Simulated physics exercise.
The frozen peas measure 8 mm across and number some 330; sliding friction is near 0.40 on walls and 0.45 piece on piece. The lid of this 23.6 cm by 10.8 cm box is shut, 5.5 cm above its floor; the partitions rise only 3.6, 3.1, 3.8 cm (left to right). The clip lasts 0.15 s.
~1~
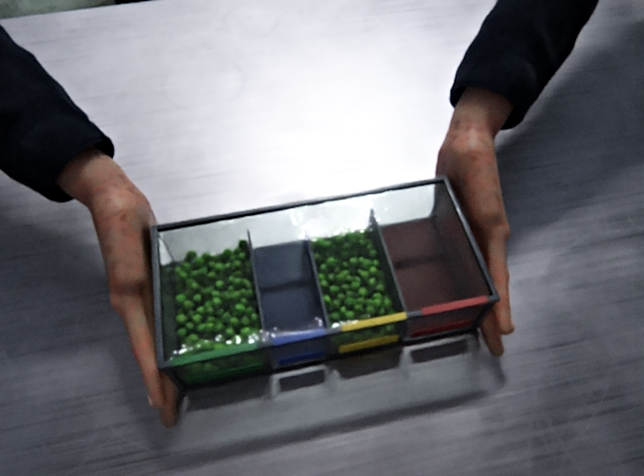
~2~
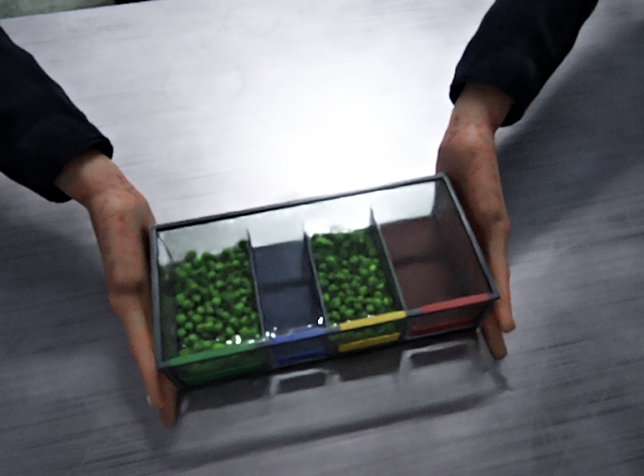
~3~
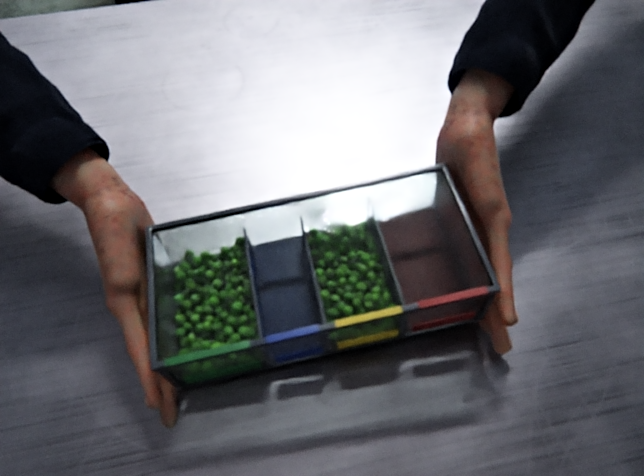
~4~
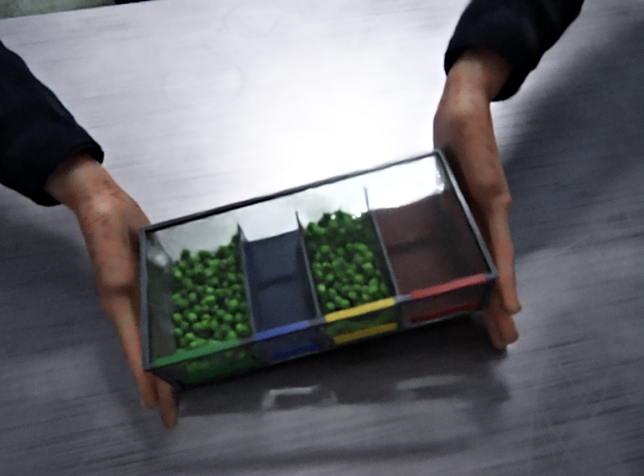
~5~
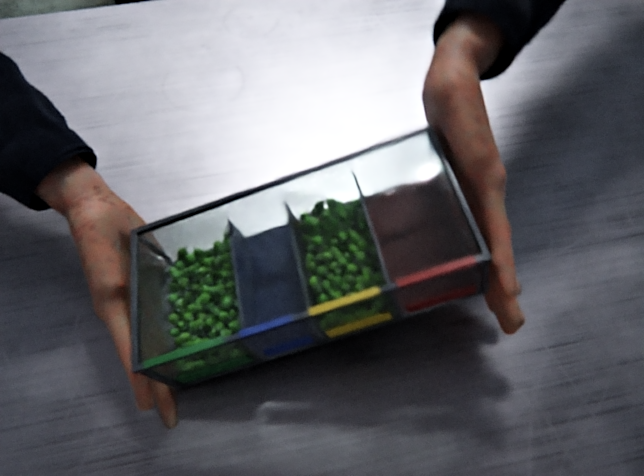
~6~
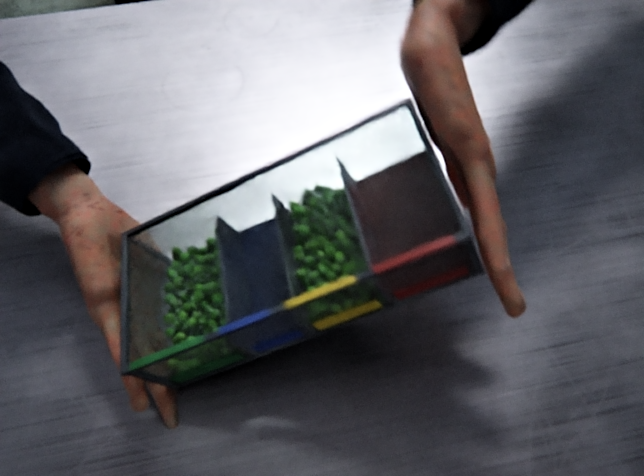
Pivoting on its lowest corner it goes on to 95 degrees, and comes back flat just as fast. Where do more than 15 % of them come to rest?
Red under, blue under, green over, yellow under.
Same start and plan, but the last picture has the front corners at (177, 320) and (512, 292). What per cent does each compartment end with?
Red 30; blue 5; green 10; yellow 60.
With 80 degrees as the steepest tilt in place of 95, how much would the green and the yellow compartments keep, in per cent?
Then: Green 80, yellow 10.
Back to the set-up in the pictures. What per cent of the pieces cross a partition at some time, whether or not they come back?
Some 45 per cent.
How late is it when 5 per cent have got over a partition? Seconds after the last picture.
Near 0.30 s.
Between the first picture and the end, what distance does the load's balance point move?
Roughly 5.0 cm.
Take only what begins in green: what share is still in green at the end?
Roughly 100 per cent.
Then, 0.36 s after the last picture, tilt 94 degrees; blue 20 %, green 55 %, yellow 25 %.
Then, 0.60 s after the last picture, tilt 39 degrees; blue 5 %, green 90 %, yellow 5 %.
Then, 0.95 s after the last picture, tilt 0 degrees; blue 5 %, green 90 %, yellow 5 %.
In the end, red 0 %, blue 5 %, green 90 %, yellow 5 %.
